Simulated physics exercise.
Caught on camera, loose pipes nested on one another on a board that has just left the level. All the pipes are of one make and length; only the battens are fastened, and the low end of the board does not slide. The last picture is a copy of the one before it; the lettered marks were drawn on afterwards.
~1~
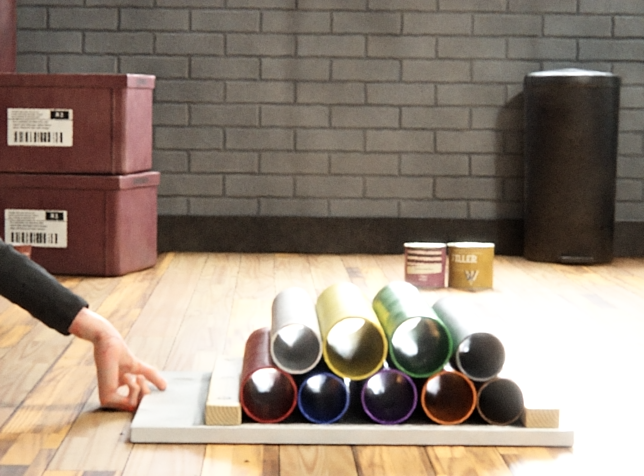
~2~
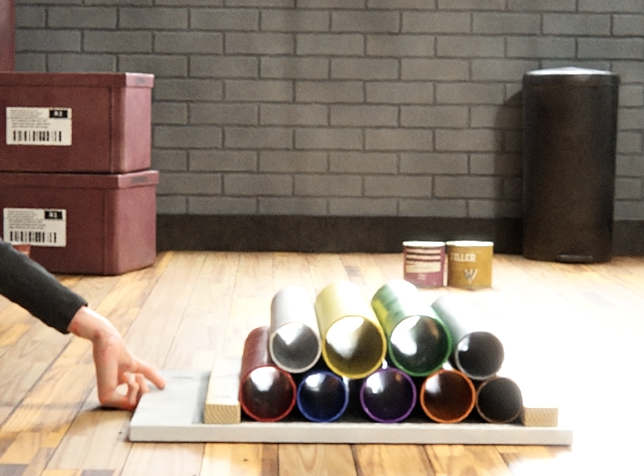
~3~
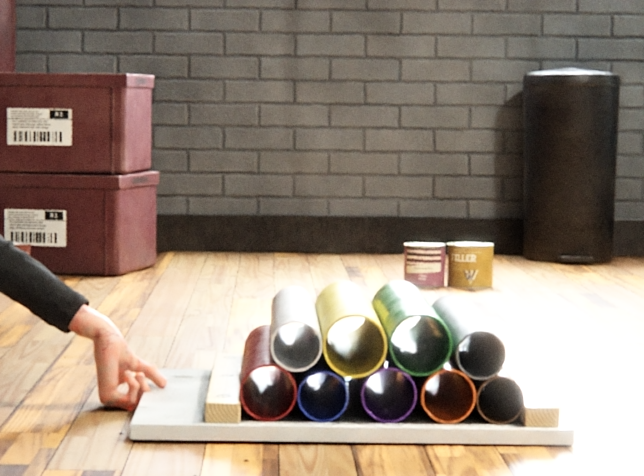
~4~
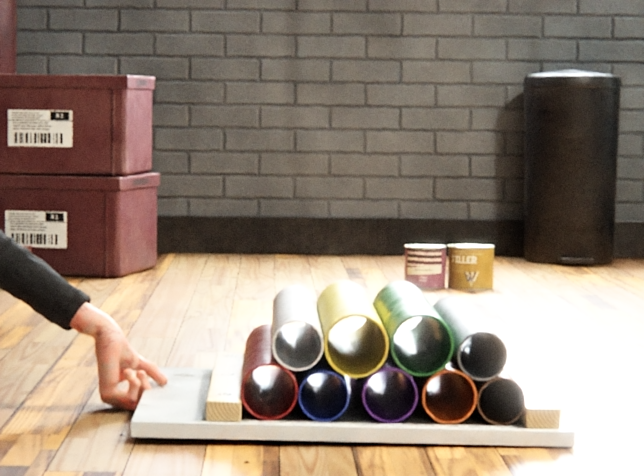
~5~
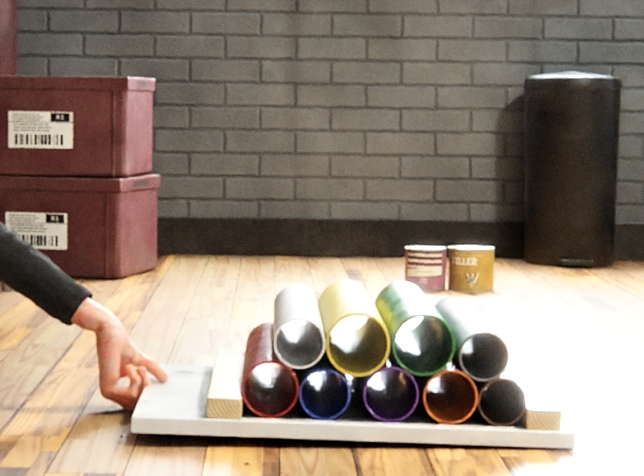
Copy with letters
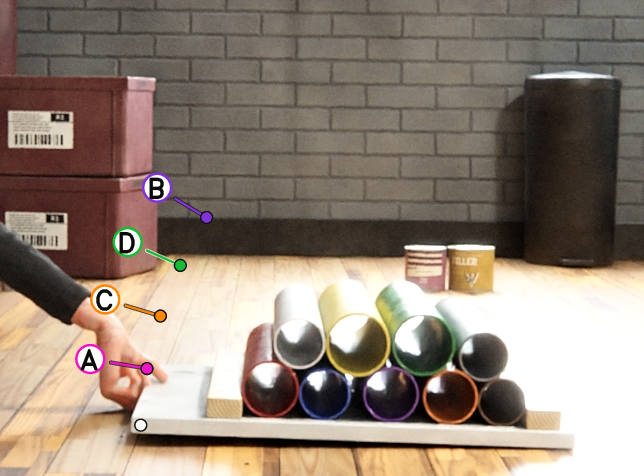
A hand at the left slightly raises the end of a board holding stacked coloured pipes.
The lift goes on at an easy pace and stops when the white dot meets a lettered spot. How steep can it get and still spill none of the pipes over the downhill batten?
The last mark within the limit is C.
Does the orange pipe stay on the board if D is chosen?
Yes, with D.
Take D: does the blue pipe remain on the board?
Yes.
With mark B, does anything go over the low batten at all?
At B: Yes.
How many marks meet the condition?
Two of them.
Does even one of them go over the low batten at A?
At A: No.
On the marked copy, A at (147, 368); B at (206, 218); C at (161, 316); D at (181, 266); the white dot at (141, 425).
Following C. Soon after the start, board at 13°.
Later, board at 16°.
In the end, board at 16°, none over the low batten.
As for the rest, A none over the low batten; B four over the low batten (grey, green, yellow, white); D three over the low batten (grey, green, yellow).
